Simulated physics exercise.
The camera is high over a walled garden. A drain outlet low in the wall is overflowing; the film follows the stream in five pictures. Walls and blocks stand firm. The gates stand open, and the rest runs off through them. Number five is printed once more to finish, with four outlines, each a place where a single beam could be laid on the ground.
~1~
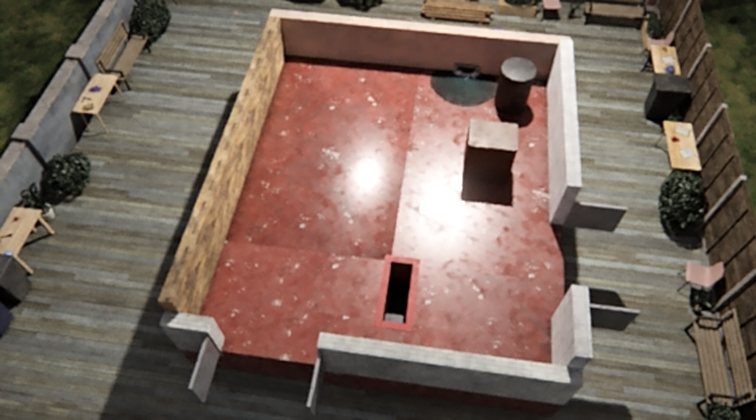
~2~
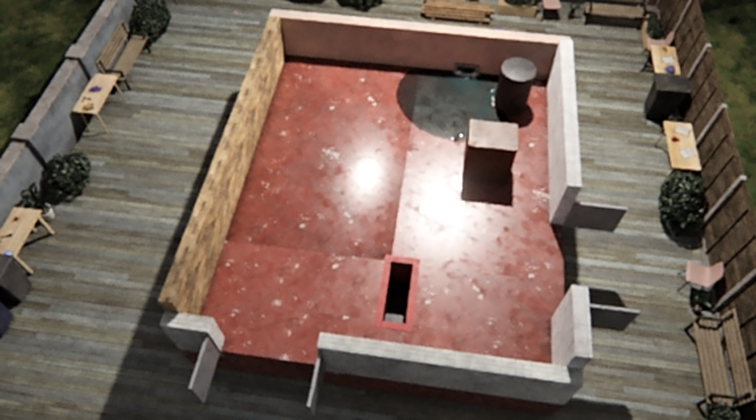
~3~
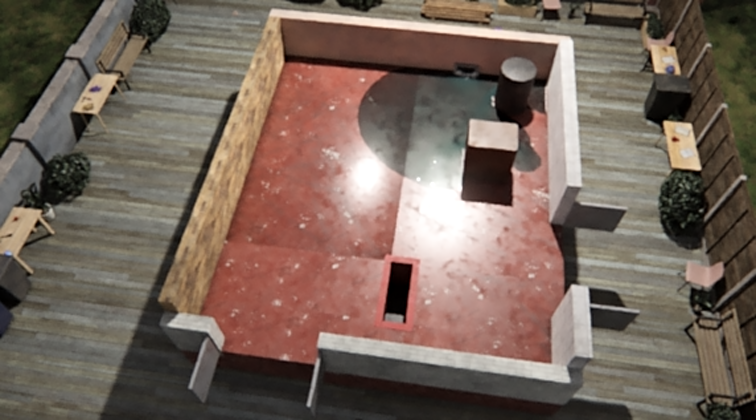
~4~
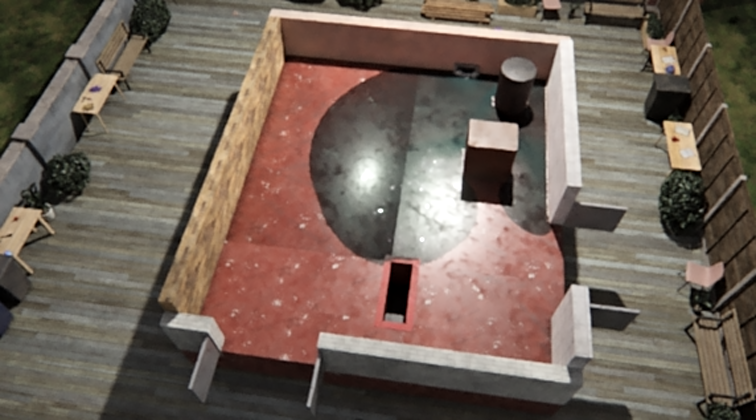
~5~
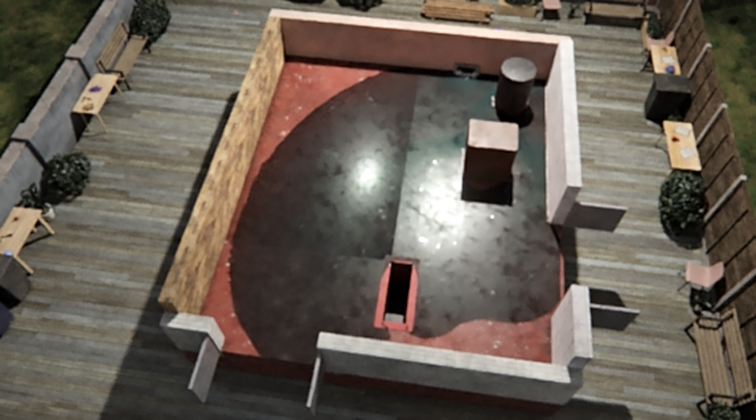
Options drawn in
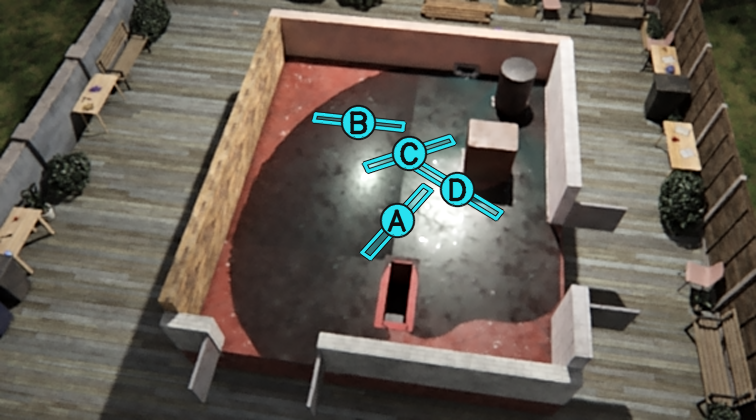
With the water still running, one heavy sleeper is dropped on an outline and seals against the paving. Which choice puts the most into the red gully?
The answer is place B.
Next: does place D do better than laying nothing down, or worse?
Worse.
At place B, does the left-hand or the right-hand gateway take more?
The left one.
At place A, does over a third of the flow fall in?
No, it does not.
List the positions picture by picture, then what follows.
Outfall at (466, 69); red gully at (398, 292); open gate at (274, 345); open gate at (551, 269); water covers 3 % of the ground and shows as far out as (456, 100); red gully still dry.
Water covers 10 % of the ground and shows as far out as (432, 132); red gully still dry.
Water covers 22 % of the ground and shows as far out as (408, 176); red gully still dry.
Water covers 43 % of the ground and shows as far out as (364, 252); red gully still dry.
Water covers 73 % of the ground and shows as far out as (236, 291); red gully taking water.
On the marked copy, A from (366, 255) to (427, 188); B from (314, 117) to (403, 126); C from (366, 167) to (452, 139); D from (417, 165) to (498, 215).
Choosing A, about 14 % of the stream runs into the red gully, about 86 % out by the gates.
Choosing B, about 24 % of the stream runs into the red gully, about 76 % out by the gates.
Choosing C, about 16 % of the stream runs into the red gully, about 84 % out by the gates.
Choosing D, about 14 % of the stream runs into the red gully, about 86 % out by the gates.
